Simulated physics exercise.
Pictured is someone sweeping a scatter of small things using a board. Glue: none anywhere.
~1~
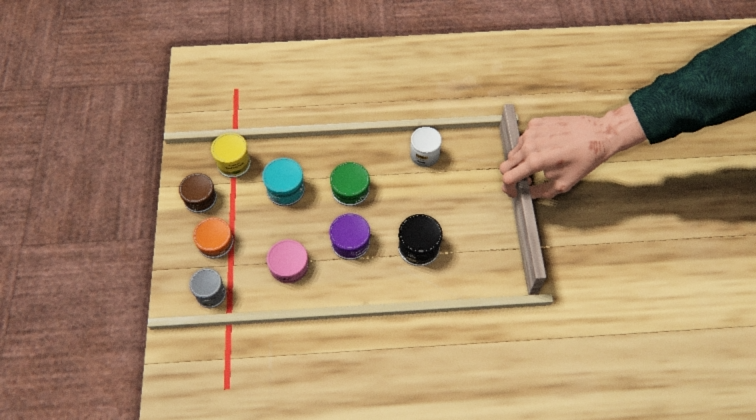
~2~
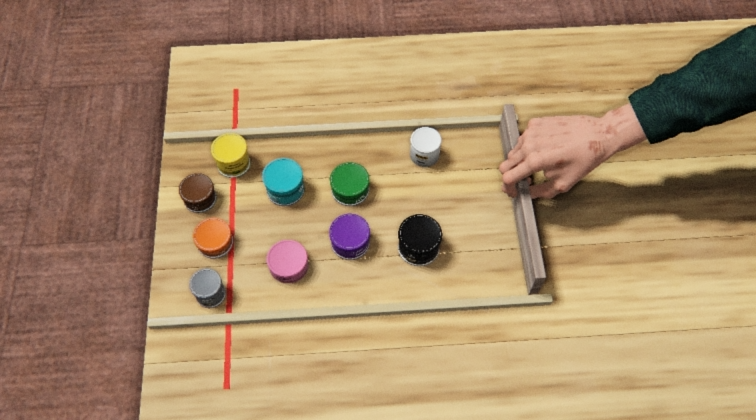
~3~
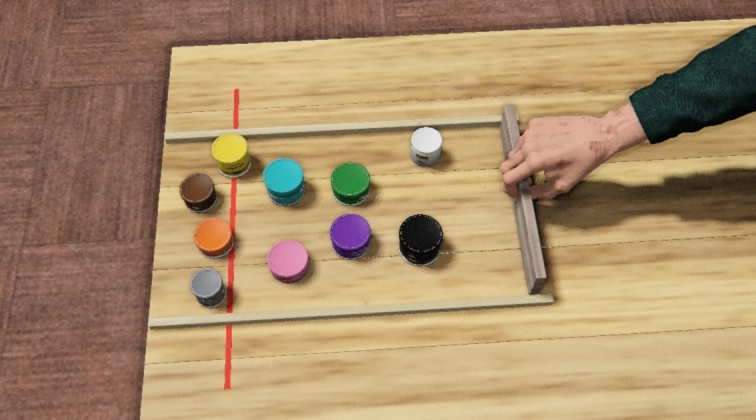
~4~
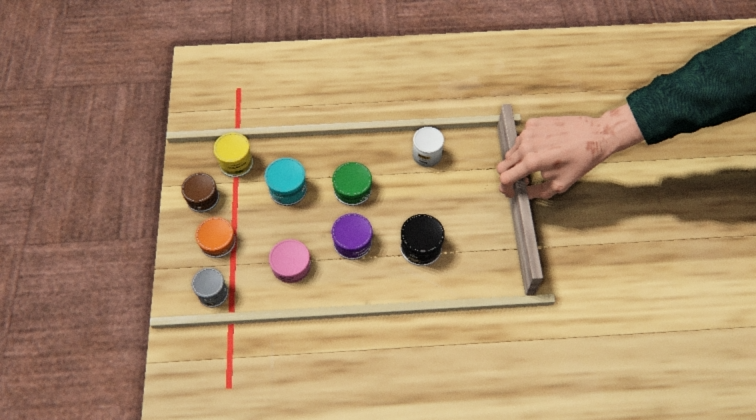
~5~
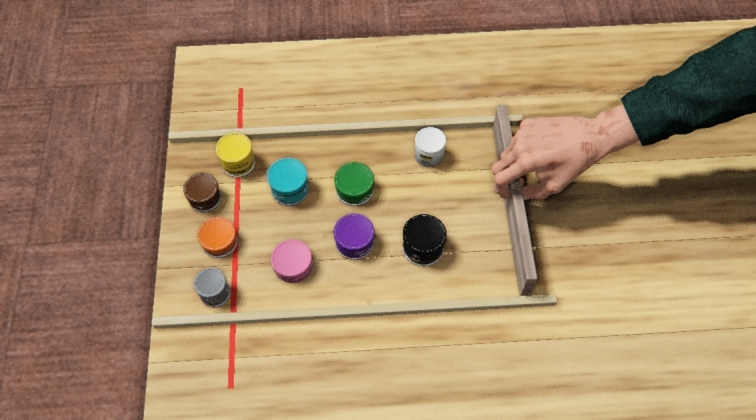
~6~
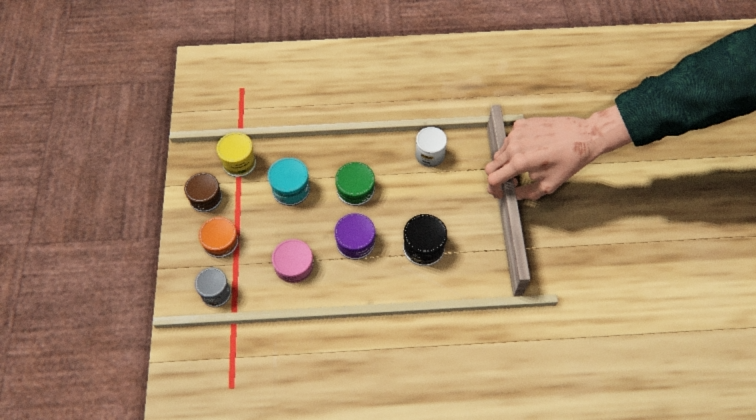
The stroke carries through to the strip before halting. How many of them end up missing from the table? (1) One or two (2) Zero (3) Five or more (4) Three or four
One or two.
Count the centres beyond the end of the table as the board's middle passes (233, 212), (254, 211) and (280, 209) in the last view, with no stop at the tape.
Over the end: 1, 1, 0.
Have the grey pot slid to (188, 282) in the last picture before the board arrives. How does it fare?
From that start, the object then is safe.
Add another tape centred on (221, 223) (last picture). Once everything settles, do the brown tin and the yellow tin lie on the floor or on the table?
Brown tin down; yellow tin still up.
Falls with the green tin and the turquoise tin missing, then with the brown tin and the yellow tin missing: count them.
The counts: 0 and 0.
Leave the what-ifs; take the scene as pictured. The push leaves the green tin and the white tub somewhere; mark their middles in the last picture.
Final positions - green tin around (218, 185), white tub around (223, 154).
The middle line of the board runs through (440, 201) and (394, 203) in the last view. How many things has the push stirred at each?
2 and 3.
Soon after, none off yet; brown tin at rest near (204, 192); grey pot at rest near (213, 288); orange tin at rest near (219, 238).
Then, none off yet; brown tin moved a little near (188, 194); grey pot at rest near (209, 290); orange tin moving near (211, 239).
By the end, the number that fall off is one or two; fallen, brown tin.
